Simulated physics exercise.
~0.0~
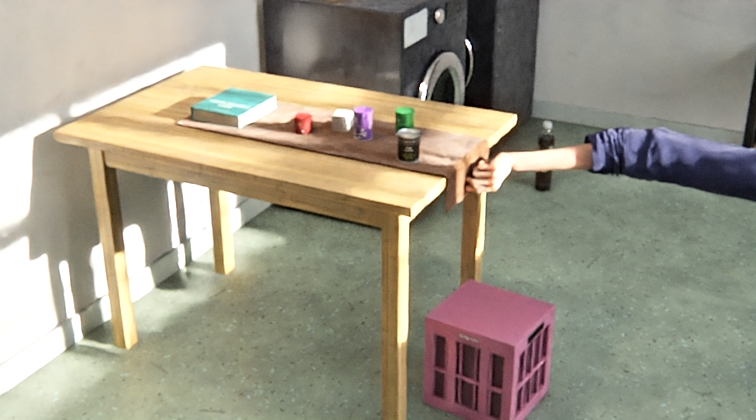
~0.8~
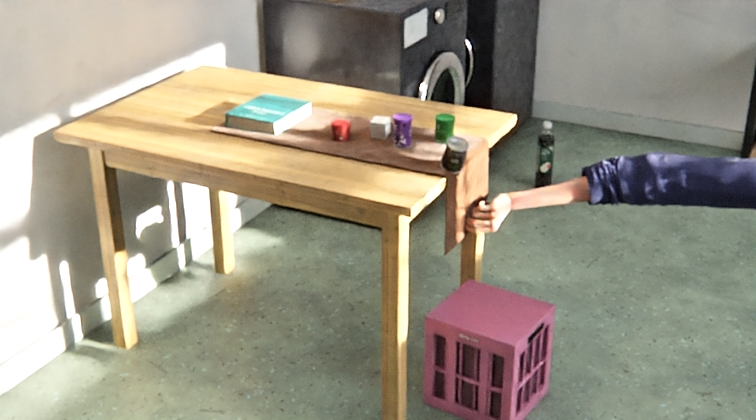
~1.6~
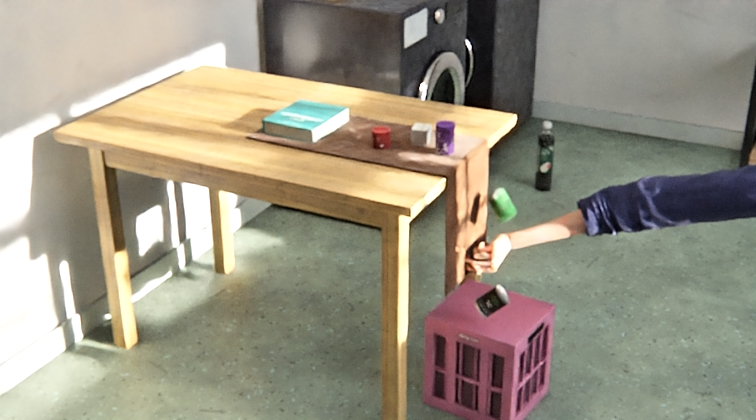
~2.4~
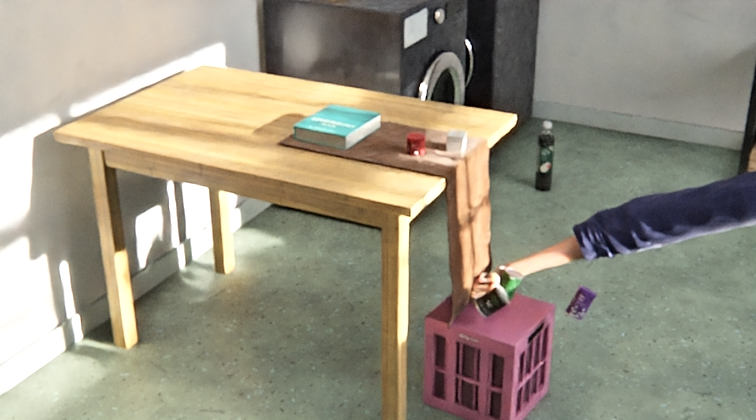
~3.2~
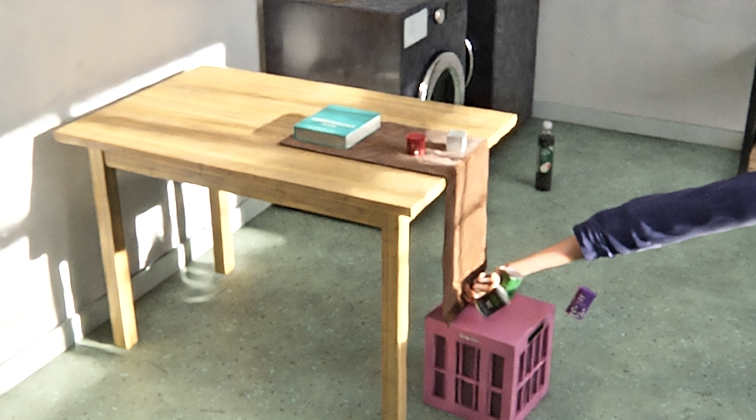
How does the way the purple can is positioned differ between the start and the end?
At the start the purple can stands upright on the scarf on the table. At the end it is leaning over, off the table to the right of the pink crate.
